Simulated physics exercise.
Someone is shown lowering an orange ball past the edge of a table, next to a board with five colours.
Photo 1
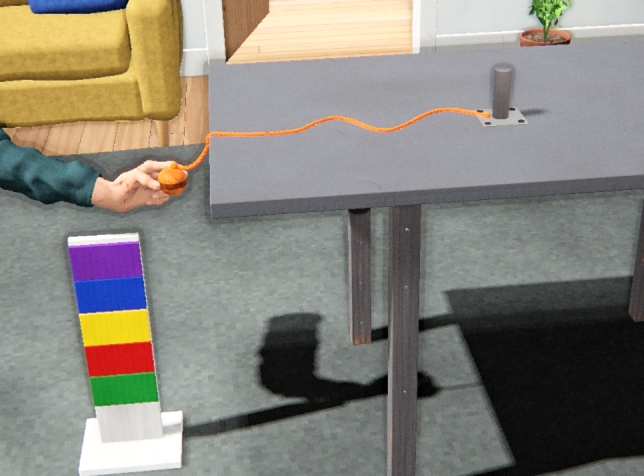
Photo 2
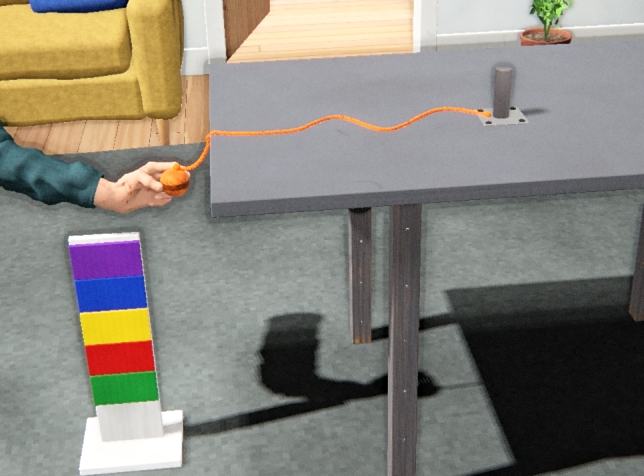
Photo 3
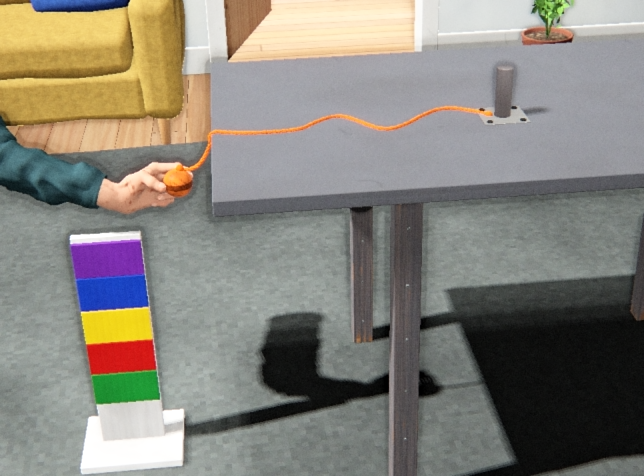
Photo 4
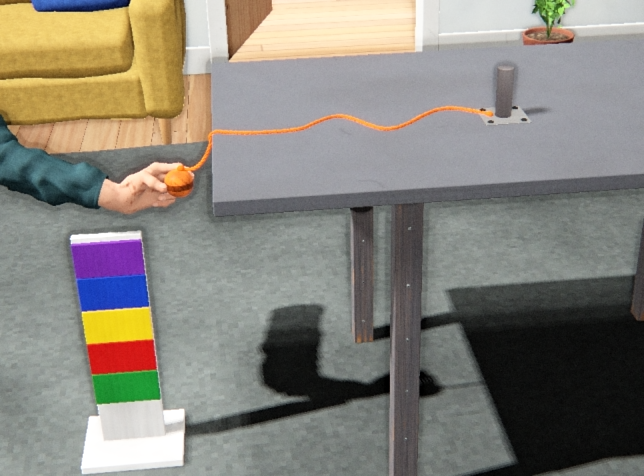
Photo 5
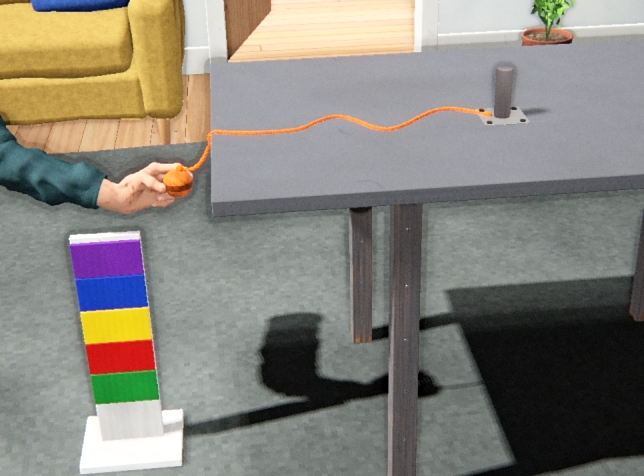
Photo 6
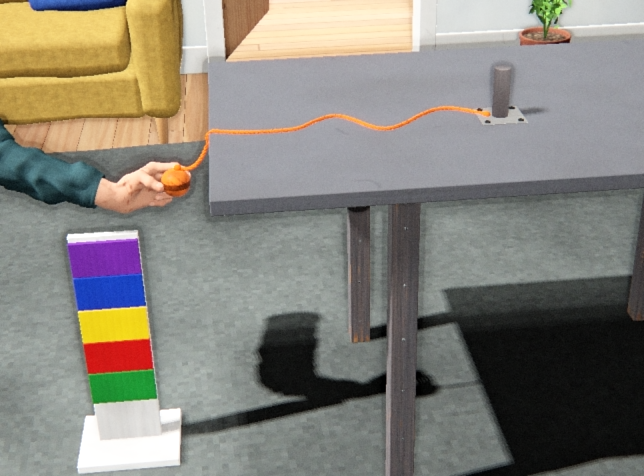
A hand in a dark teal sleeve holds an orange ball at the left edge of a grey table, seen from slightly above in a carpeted room with a yellow sofa behind. An orange cord runs in waves from the ball to a grey post on the tabletop, and a white stand banded purple, blue, yellow, red and green stands below the hand. Almost nothing moves beyond a faint sway of the view.
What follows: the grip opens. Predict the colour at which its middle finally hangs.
Prediction: Purple.
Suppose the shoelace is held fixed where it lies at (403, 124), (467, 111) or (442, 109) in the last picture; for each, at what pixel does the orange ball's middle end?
Estimated spots in sequence: (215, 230), (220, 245), (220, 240).
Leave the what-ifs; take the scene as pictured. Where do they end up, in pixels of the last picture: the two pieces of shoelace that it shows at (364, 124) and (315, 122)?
Well, the first one sits at (332, 125), and the second one sits at (268, 129).
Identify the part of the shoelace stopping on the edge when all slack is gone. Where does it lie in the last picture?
You'll find it close to (259, 132).
Soon after, ball near (228, 249); level with purple.
Then, ball near (206, 251); level with purple.
At rest, ball near (218, 251); level with purple. The shoelace holds its middle at purple.
